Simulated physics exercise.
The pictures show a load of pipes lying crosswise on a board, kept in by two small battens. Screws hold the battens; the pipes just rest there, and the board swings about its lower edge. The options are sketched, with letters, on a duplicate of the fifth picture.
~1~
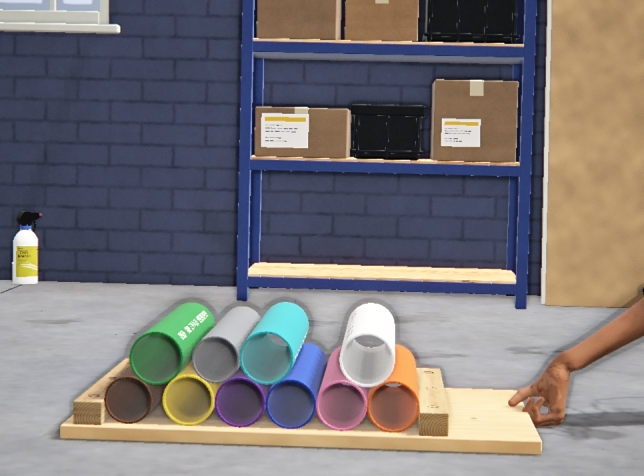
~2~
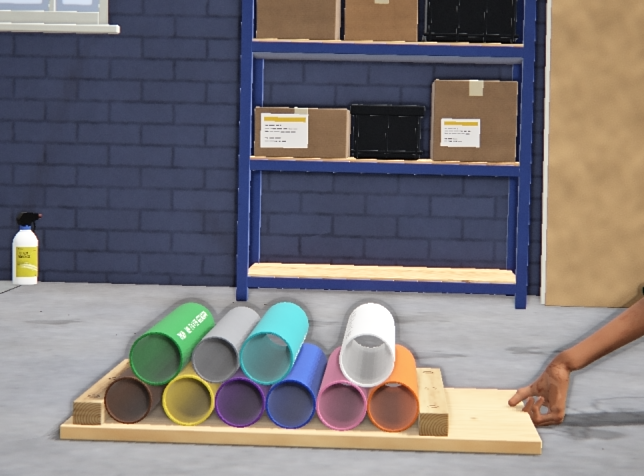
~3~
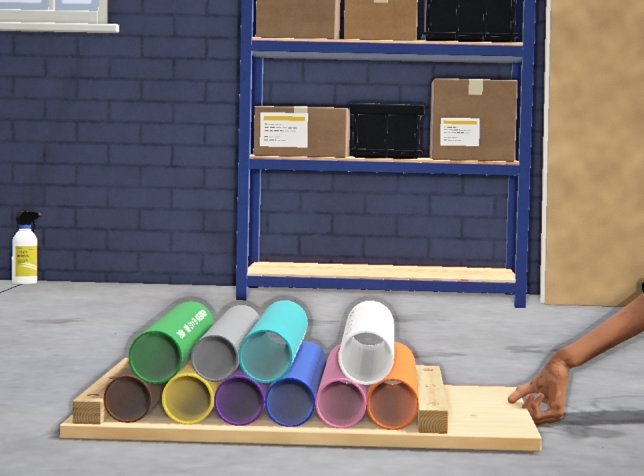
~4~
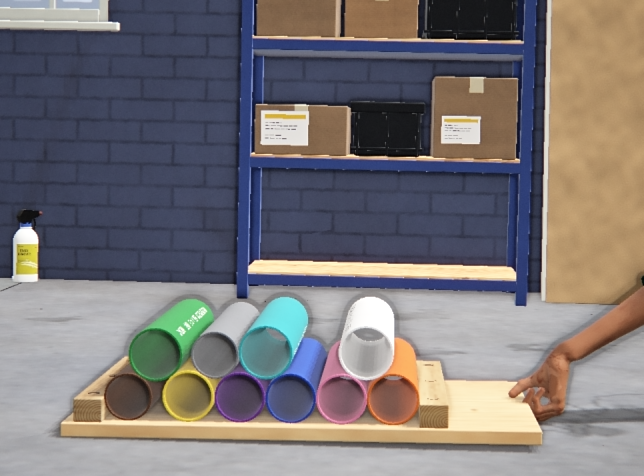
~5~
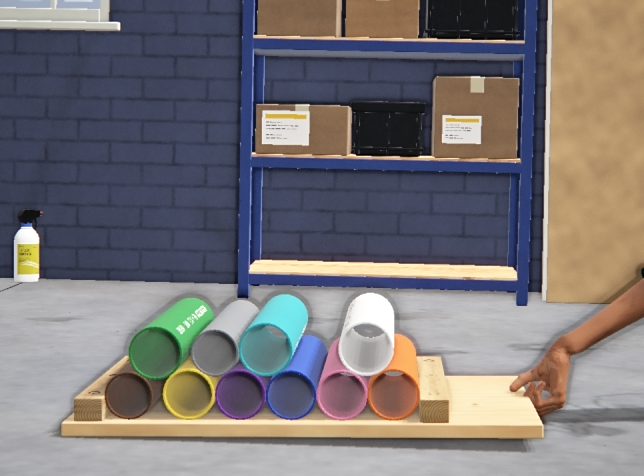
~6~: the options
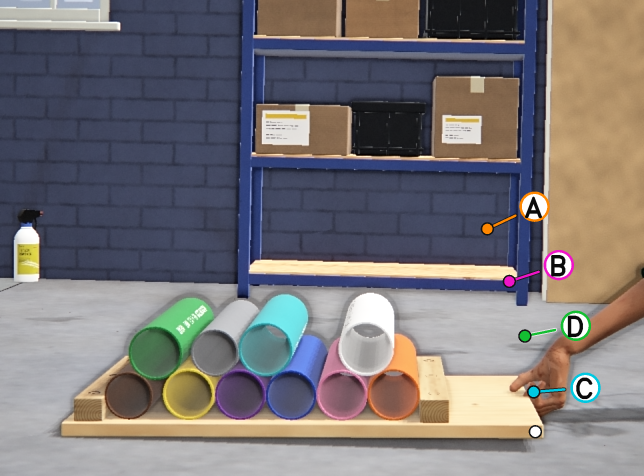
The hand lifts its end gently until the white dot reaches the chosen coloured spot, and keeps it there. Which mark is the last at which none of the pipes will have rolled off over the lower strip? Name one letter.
At most to B.
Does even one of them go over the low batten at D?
No, at D.
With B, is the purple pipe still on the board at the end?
The purple pipe: Yes.
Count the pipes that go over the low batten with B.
With B, none.
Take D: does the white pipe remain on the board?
Yes, with D.
On the marked copy, A at (488, 229); B at (509, 282); C at (534, 392); D at (525, 336); the white dot at (536, 432).
Following B. Soon after the start, board at 14°.
Later, board at 20°.
In the end, board at 20°, none over the low batten.
As for the rest, A four over the low batten (green, white, turquoise, grey); C none over the low batten; D none over the low batten.
